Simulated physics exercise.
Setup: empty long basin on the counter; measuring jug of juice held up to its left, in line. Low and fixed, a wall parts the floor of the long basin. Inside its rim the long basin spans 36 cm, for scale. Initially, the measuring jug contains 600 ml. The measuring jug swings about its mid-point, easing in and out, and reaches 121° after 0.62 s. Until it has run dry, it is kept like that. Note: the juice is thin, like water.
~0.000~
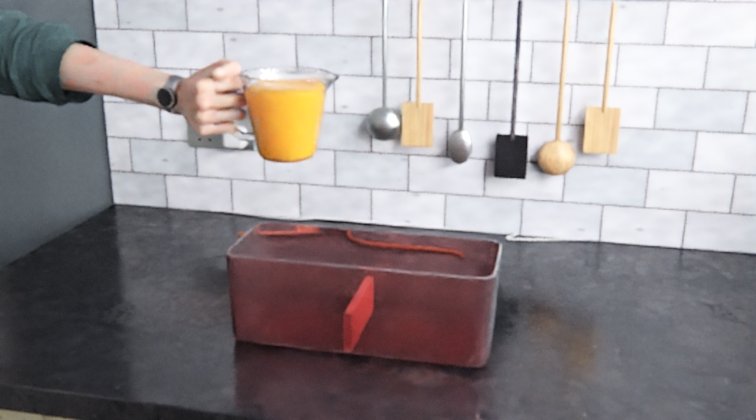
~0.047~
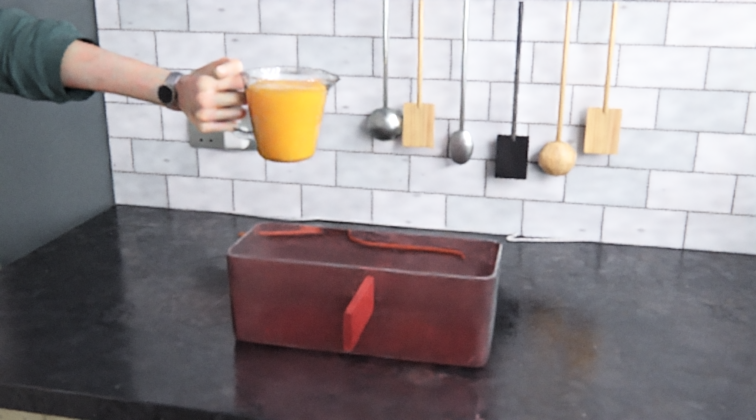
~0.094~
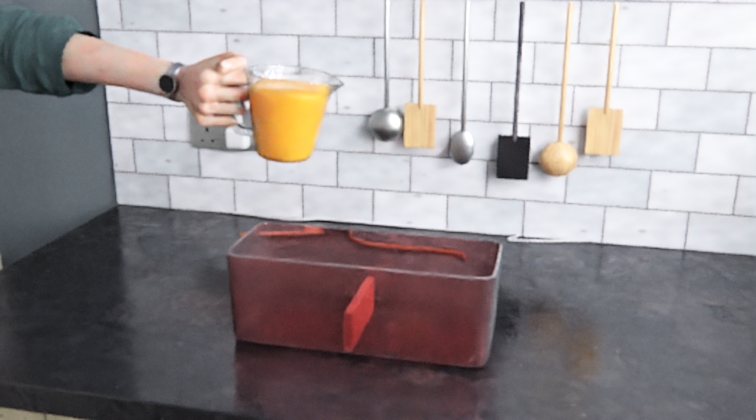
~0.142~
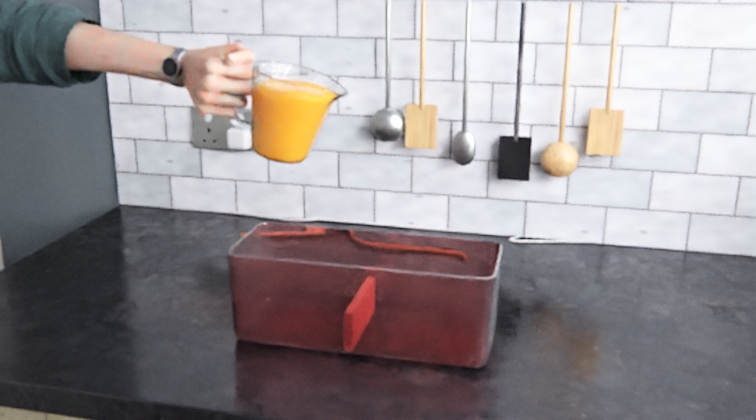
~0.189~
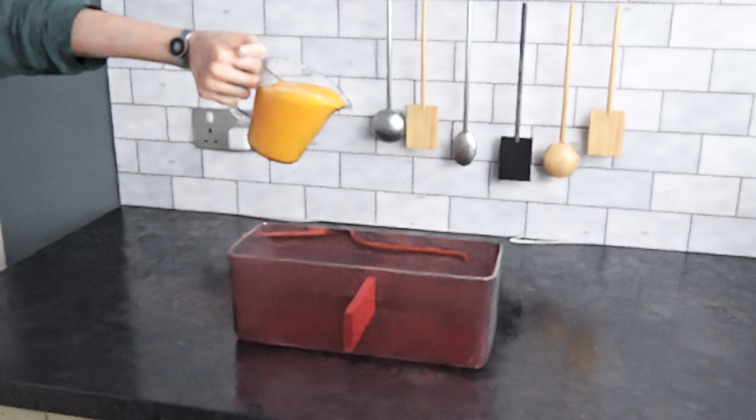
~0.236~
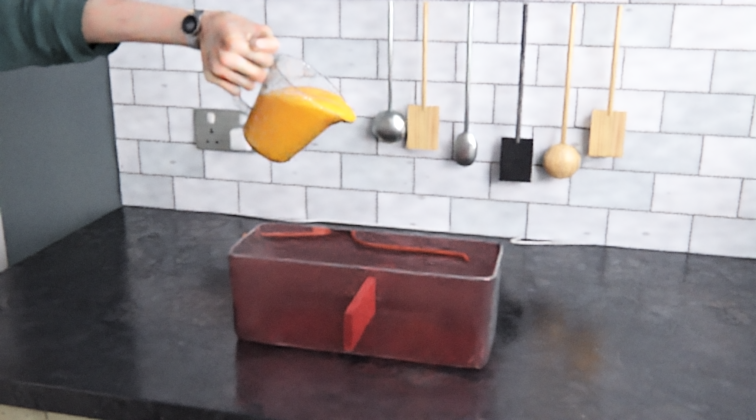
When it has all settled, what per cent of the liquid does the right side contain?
The right side contains about 66 per cent.
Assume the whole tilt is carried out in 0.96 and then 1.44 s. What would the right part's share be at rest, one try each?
Try 1: Approx. 85 %; try 2: Approx. 90 %.
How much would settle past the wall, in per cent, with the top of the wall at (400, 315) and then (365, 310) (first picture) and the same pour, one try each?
One try each: Around 25 percent and then around 60 percent.
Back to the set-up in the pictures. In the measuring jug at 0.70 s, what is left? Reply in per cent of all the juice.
1 %.
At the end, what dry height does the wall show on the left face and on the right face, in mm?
48 mm left, 40 mm right.
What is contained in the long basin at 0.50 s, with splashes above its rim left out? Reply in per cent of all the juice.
Near 32 in a hundred.
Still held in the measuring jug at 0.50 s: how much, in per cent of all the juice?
Fraction remaining: Approx. 30 per cent.
After 0.50 s the tilt is 110° and 30 per cent is still to pour, 0 is left of the wall and 32 right of it.
After 0.70 s the tilt is 121° and 1 per cent is still to pour, 25 is left of the wall and 66 right of it.
After 0.90 s the tilt is 121° and 0 per cent is still to pour, 30 is left of the wall and 66 right of it.
After 1.12 s the tilt is 121° and 0 per cent is still to pour, 31 is left of the wall and 66 right of it.
In the end 31 per cent lies left of the wall, 66 right of it and 3 outside.
